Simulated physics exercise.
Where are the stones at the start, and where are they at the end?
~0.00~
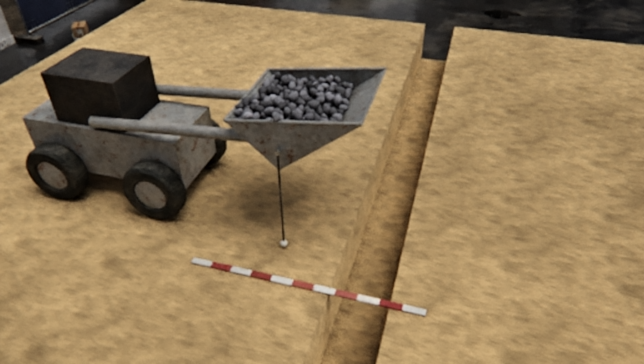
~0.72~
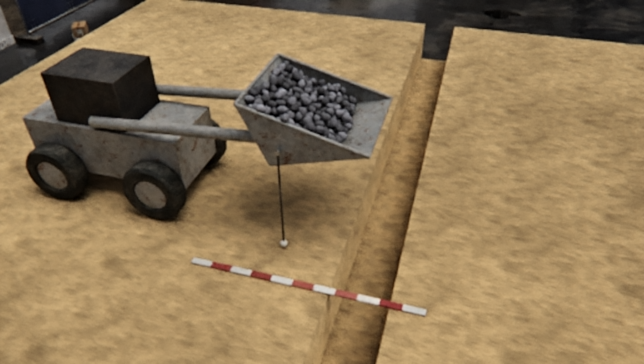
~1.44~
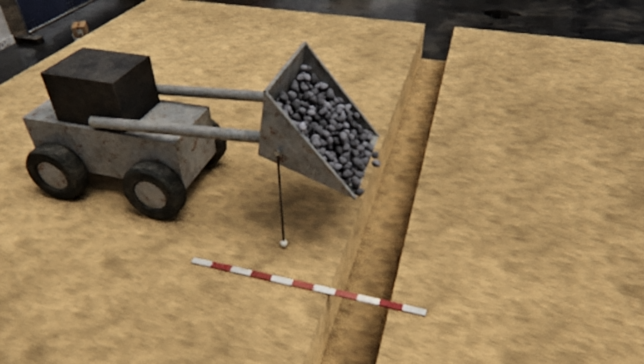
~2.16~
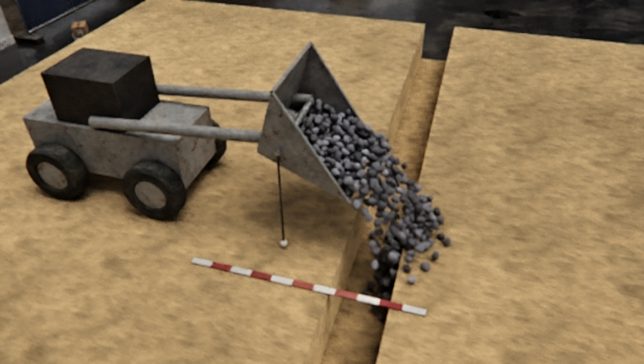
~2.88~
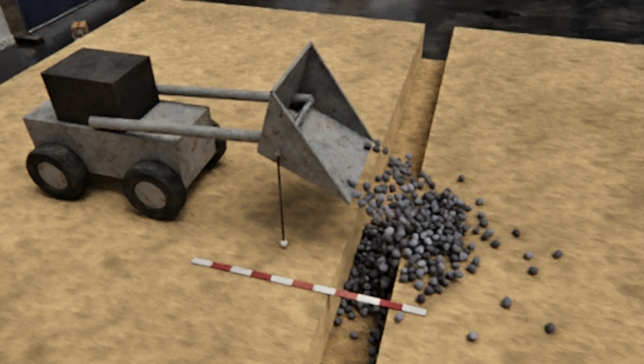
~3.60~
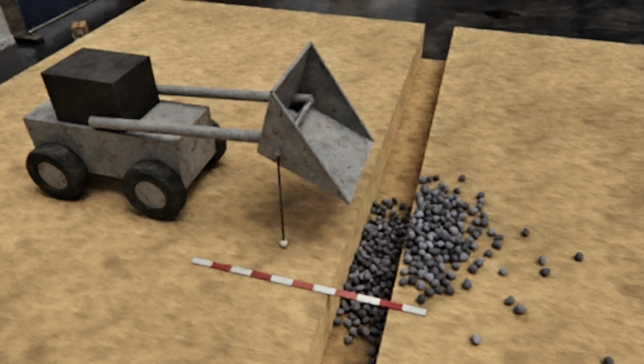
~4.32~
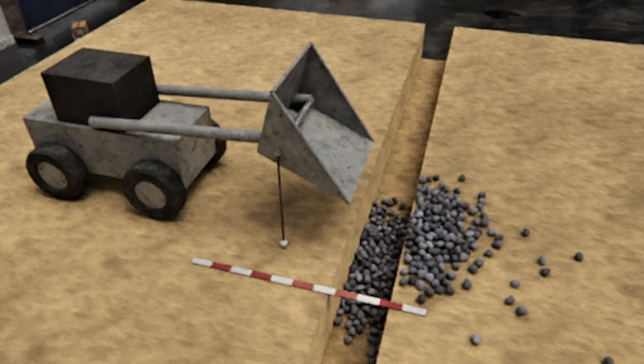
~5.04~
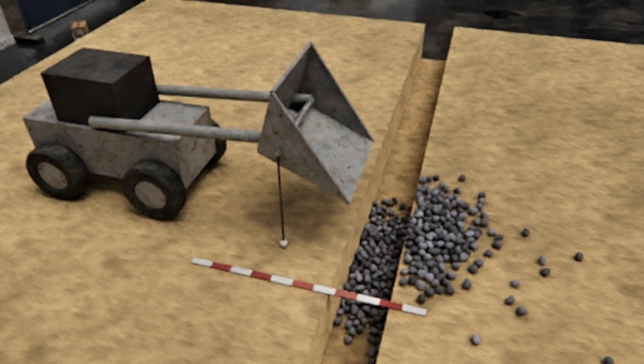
At the start the stones are piled in the loader's raised bucket. At the end they lie lower and farther to the right, partly in the trench and partly on the sandy ground just beyond it.
